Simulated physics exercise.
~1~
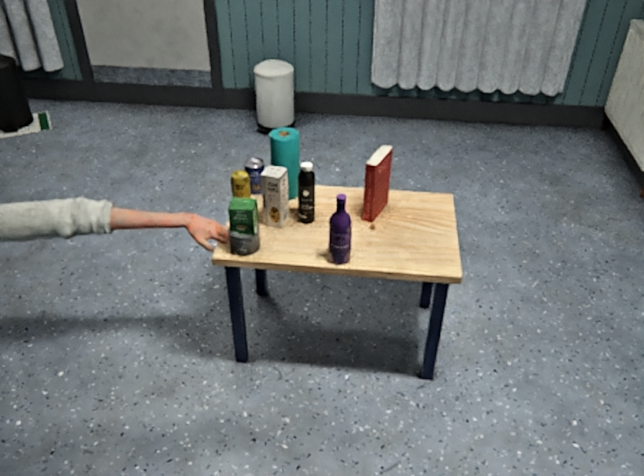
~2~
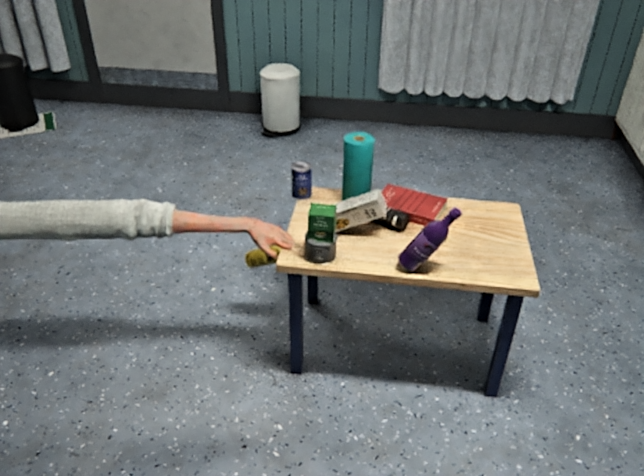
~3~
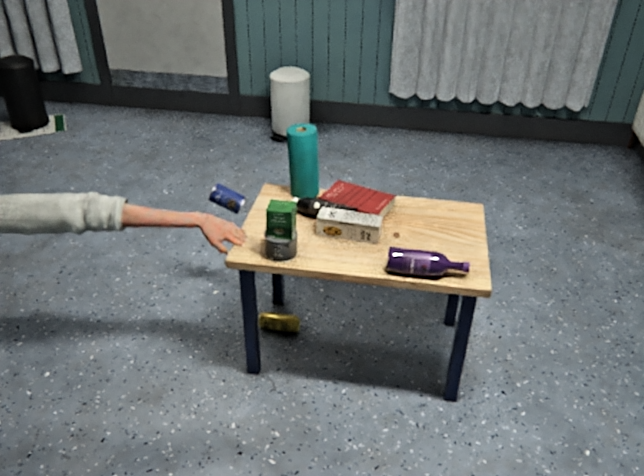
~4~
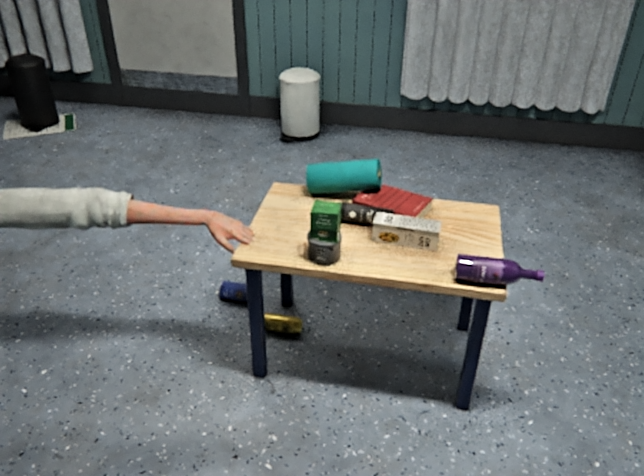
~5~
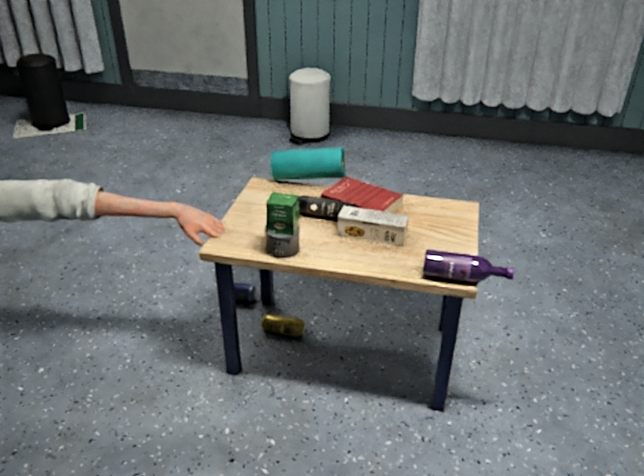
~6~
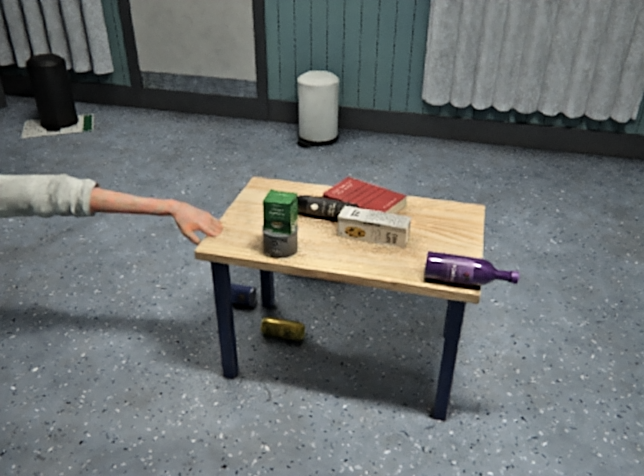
A wooden side table with dark legs, seen from slightly above in a room with teal walls and a speckled floor, is jolted right and left as a hand rests at its left edge. It holds a green packet on a grey tub, bottles, cans, a white carton, a turquoise roll and a red book. The yellow can falls off as the carton, book and black bottle topple. The purple bottle leans, then drops flat, and the blue tin tumbles off. The roll tips over and leaves the tabletop. The packet and tub end upright, the purple bottle overhanging the right edge.
